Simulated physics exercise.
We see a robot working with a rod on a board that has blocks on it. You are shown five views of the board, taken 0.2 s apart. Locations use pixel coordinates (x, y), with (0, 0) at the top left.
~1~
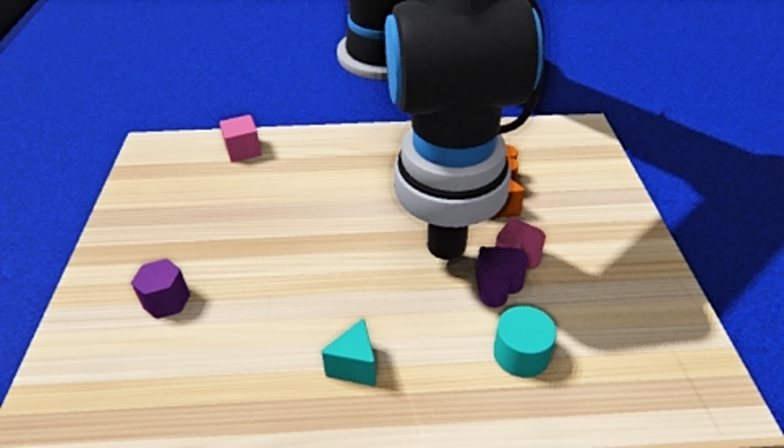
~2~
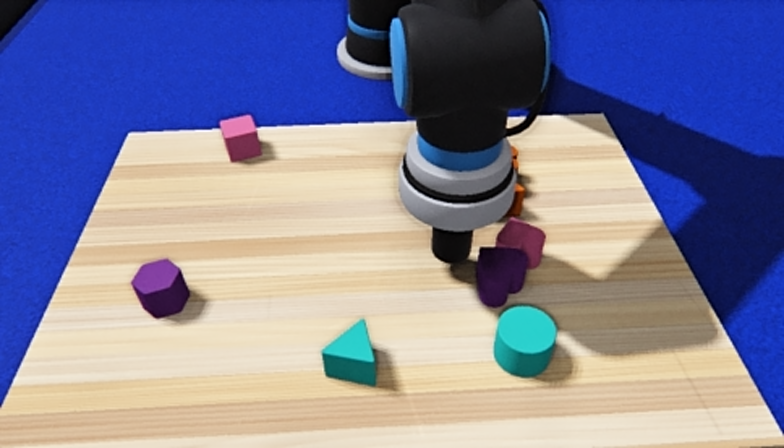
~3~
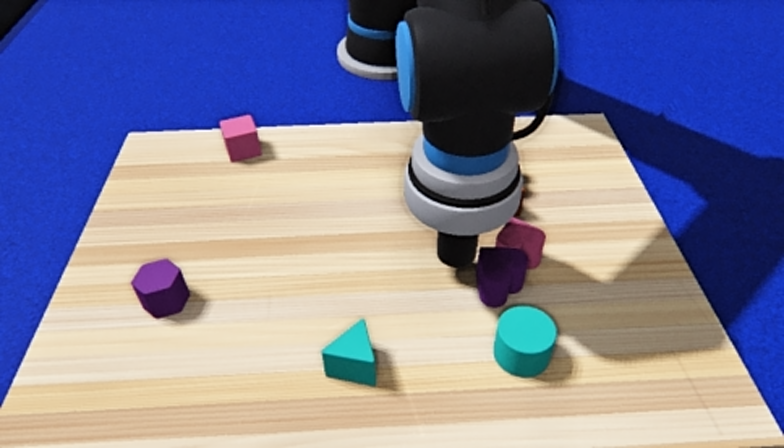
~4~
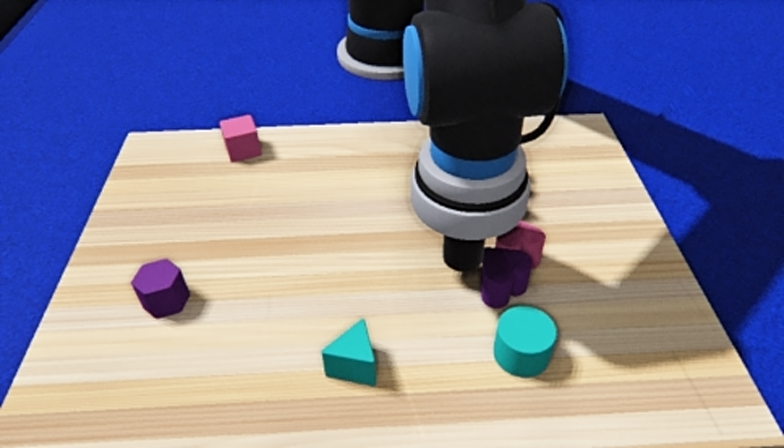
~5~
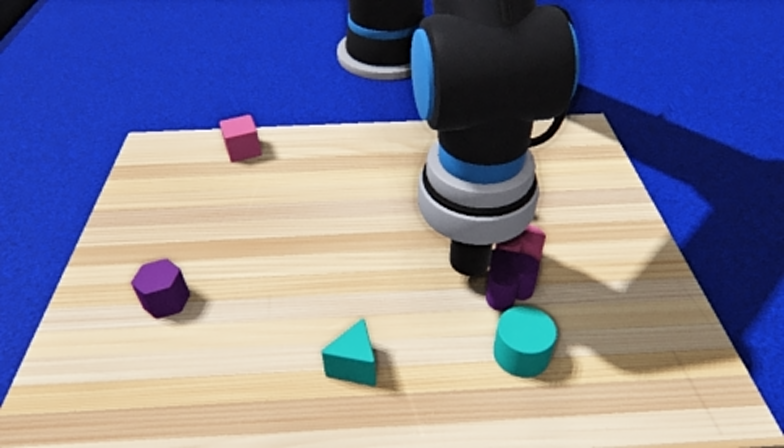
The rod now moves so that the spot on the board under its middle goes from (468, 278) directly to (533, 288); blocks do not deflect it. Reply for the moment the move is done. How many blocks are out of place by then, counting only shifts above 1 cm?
That's two.
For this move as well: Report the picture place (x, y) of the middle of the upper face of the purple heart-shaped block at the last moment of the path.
Just about (571, 289).
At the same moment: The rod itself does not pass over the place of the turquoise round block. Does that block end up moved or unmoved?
That block stands still.
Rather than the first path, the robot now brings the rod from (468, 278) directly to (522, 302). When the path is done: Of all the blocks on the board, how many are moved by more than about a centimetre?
I expect just one block to be moved by more than 1 cm.
The first path, step by step. Halfway along, rod (503, 268); purple heart-shaped block (541, 277), turned 30° clockwise; pink heart-shaped block (527, 231), turned 15° anticlockwise.
At the end, rod (536, 273); purple heart-shaped block (571, 289), turned 55° clockwise; pink heart-shaped block (535, 229), turned 45° anticlockwise; turquoise round block not moved.
